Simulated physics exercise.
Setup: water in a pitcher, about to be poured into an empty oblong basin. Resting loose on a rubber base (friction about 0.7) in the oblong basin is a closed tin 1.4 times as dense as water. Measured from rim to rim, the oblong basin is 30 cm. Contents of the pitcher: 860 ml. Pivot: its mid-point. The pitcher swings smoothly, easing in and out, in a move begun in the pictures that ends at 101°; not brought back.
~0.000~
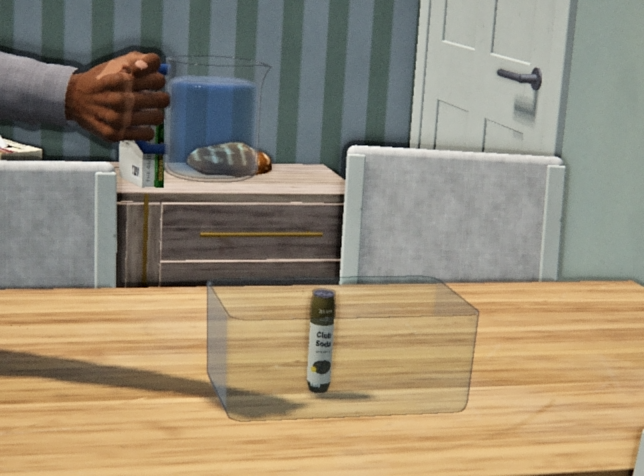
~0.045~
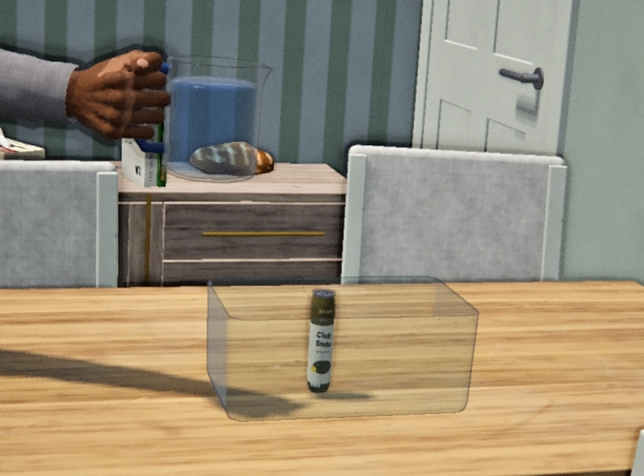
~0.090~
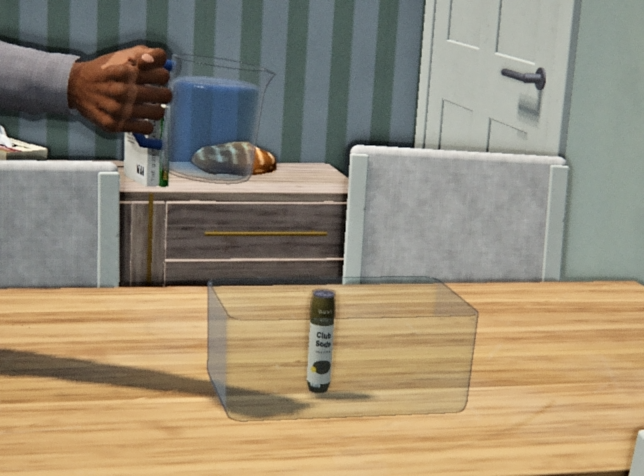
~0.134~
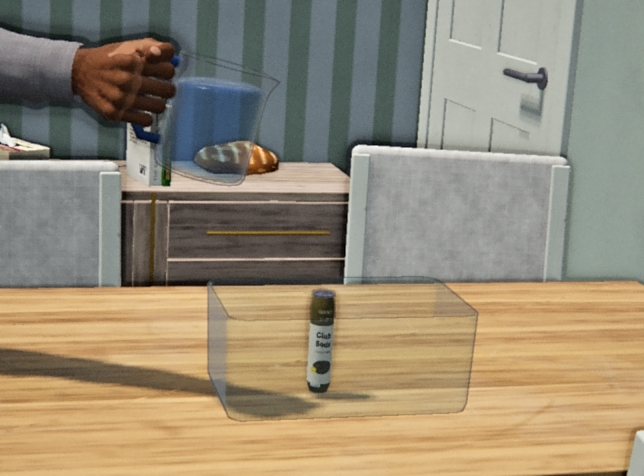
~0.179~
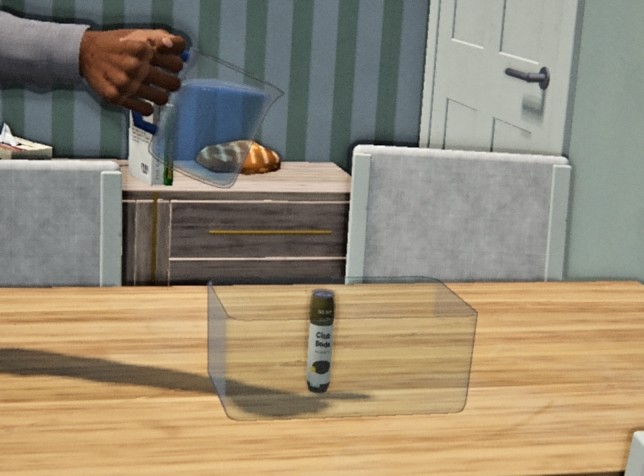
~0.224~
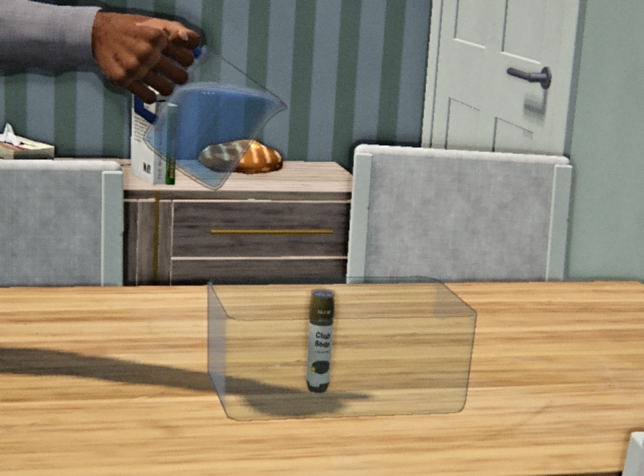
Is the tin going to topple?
No, it stays on its base.
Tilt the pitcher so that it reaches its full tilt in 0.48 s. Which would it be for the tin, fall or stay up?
Result: Tin upright.
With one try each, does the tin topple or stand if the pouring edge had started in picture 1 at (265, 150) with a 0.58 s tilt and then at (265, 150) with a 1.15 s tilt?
Trial 1 - tin tips; trial 2 - tin tips.
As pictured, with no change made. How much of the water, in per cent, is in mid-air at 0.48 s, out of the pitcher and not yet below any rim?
Around 32 in a hundred.
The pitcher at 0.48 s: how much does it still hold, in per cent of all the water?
Some 66 % of it is still there.
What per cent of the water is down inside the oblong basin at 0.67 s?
The fraction sits near 44 in a hundred.
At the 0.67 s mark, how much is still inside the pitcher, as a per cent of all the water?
About 24 percent.
By 0.48 s the tilt is 94° and 65 per cent is still to pour; the tin stands where it began.
By 0.67 s the tilt is 101° and 24 per cent is still to pour; the tin stands where it began.
By 0.87 s the tilt is 101° and 7 per cent is still to pour; the tin stands where it began.
By 1.08 s the tilt is 101° and 2 per cent is still to pour; the tin stands where it began.
At rest the tin stands where it began.
